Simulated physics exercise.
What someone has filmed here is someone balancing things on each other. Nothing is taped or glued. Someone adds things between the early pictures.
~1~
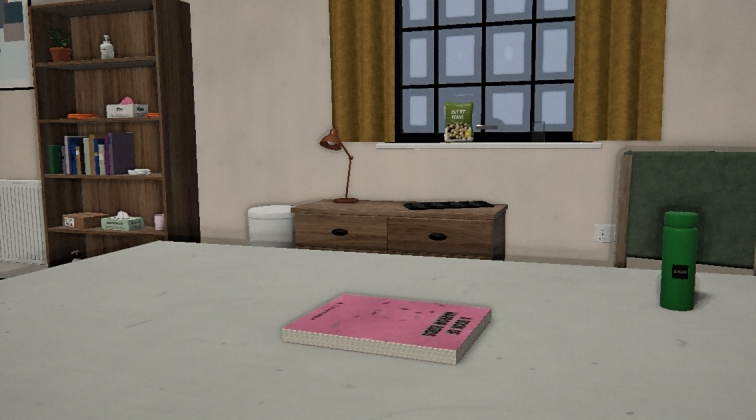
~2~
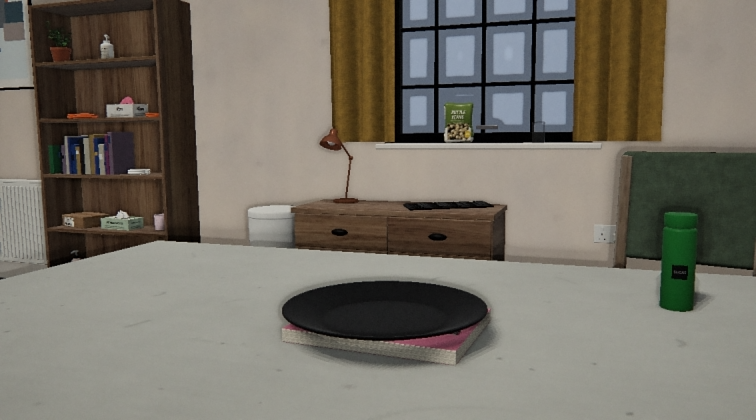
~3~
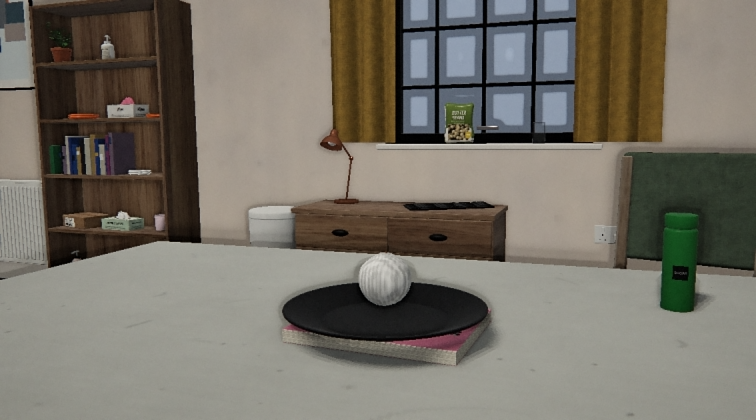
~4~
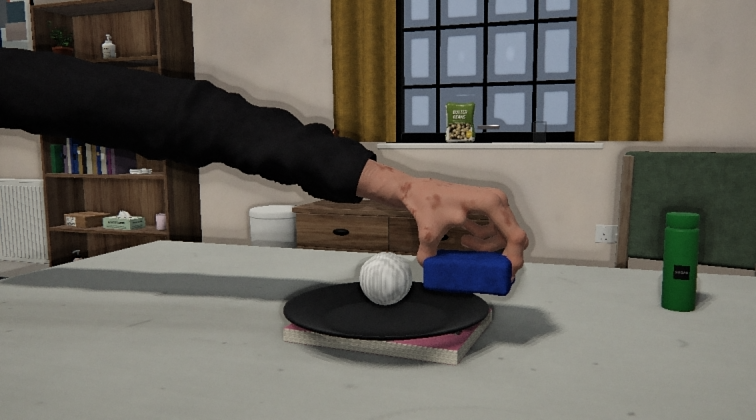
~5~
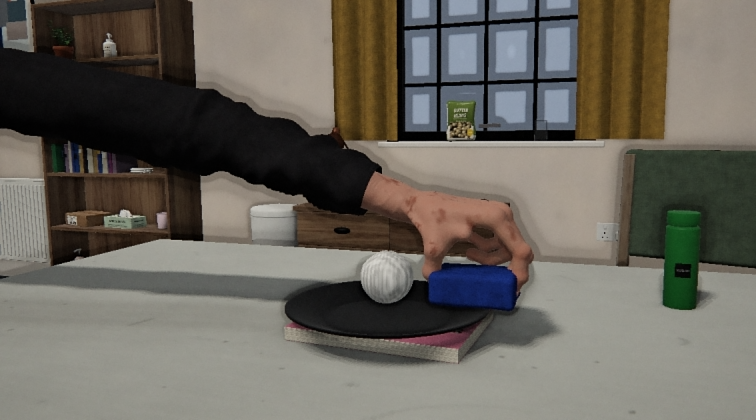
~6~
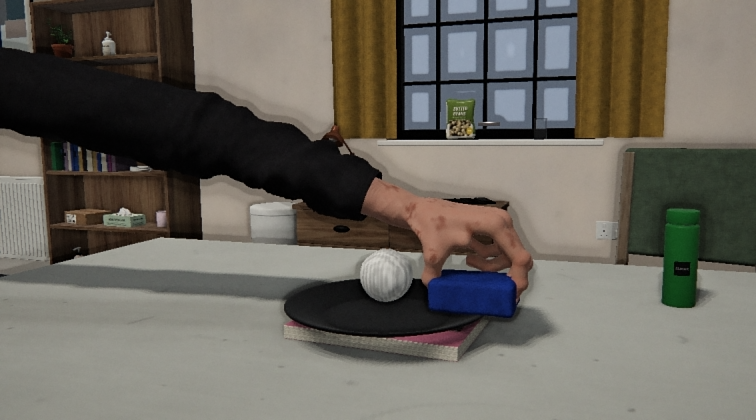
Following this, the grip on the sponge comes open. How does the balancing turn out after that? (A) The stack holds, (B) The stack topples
The answer is A.
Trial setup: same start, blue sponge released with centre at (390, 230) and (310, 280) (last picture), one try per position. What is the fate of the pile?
In the first case the pile collapses, while in the second it remains standing.
Then, 0.30 s on from there, no change.
Then, 0.70 s on from there, blue sponge resting near (474, 293).
In the end, all 5 unmoved. At the end, from the last picture's camera, blue sponge near (474, 293). The pile keeps its balance.
